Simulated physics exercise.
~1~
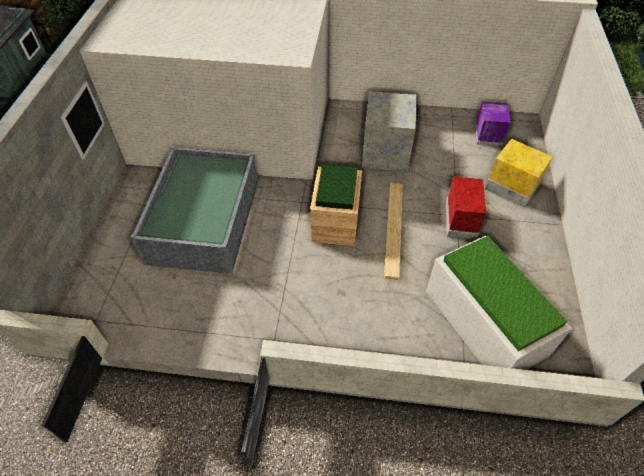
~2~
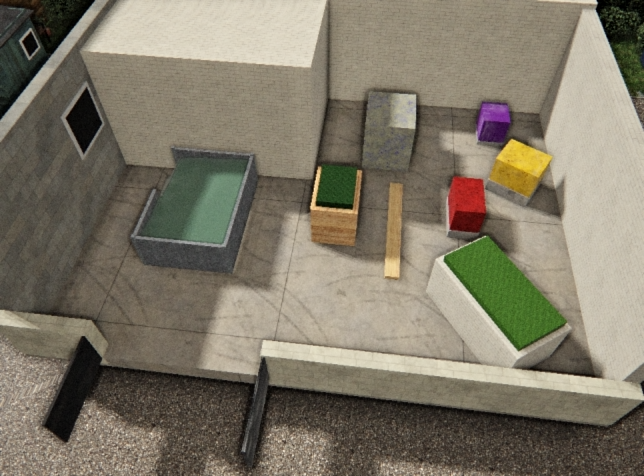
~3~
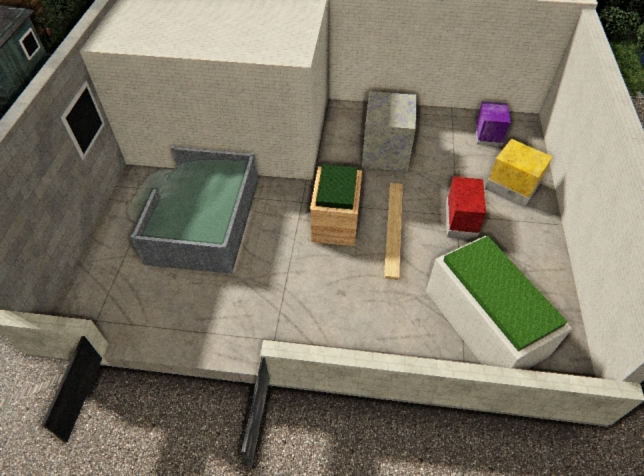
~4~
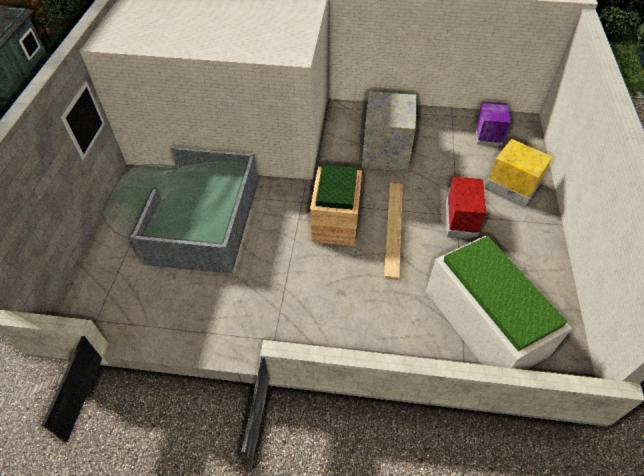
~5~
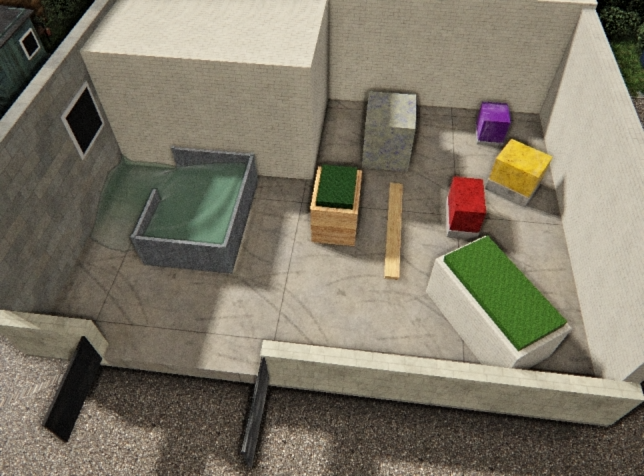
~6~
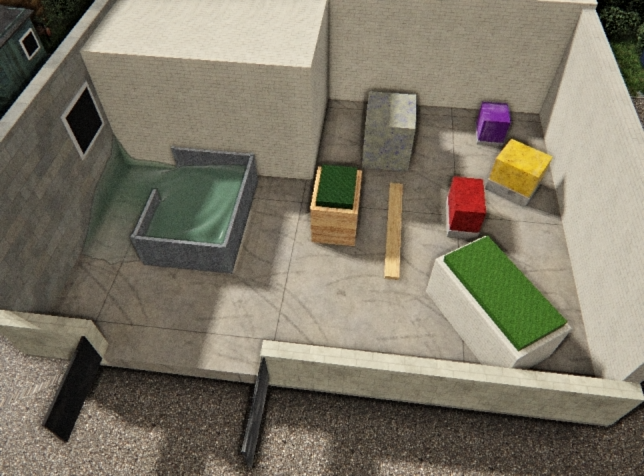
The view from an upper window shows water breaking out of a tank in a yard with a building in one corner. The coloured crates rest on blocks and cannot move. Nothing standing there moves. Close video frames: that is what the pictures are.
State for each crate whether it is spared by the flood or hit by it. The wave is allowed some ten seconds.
One by one: Purple crate: Kept safe. Red crate: Kept safe. Yellow crate: Kept safe.
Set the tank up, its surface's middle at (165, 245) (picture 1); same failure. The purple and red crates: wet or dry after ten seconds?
Purple untouched, red untouched.
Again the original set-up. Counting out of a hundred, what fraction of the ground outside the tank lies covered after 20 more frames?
Close to 25 %.
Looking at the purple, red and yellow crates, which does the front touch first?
It's the one in red here.
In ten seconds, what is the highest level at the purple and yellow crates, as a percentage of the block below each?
In order: 10% and 0%.
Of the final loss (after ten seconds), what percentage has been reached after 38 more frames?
About 65 %.
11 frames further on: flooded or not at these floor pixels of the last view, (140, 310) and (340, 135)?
Result, in sequence: Waterlogged; unwetted.
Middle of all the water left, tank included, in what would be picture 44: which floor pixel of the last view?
Around (191, 249).
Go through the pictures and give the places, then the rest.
The water tank at (198, 196) is whole and still, in the first frame.
The front is at a hidden place, out from the gap at (172, 189), in the second frame.
Water pours out at (173, 190) and has run to (131, 211), in the third frame.
Water pours out at (173, 190) and has run to (106, 206), in the fourth frame.
The front is at (92, 232), out from the gap at (173, 190), in the fifth frame.
The front is at (83, 250), out from the gap at (173, 190), in the sixth frame.
A moment on, water covers 10 % of the floor; the purple crate not reached, the red crate not reached, the yellow crate not reached.
Next, water covers 15 % of the floor; the purple crate not reached, the red crate not reached, the yellow crate not reached.
Then, water covers 25 % of the floor; the purple crate not reached, the red crate not reached, the yellow crate not reached.
Later, water covers 50 % of the floor; the purple crate not reached, the red crate water round its plinth, the yellow crate not reached.
In the end, water covers 60 % of the floor; the purple crate stayed above the water, the red crate stayed above the water, the yellow crate stayed above the water.
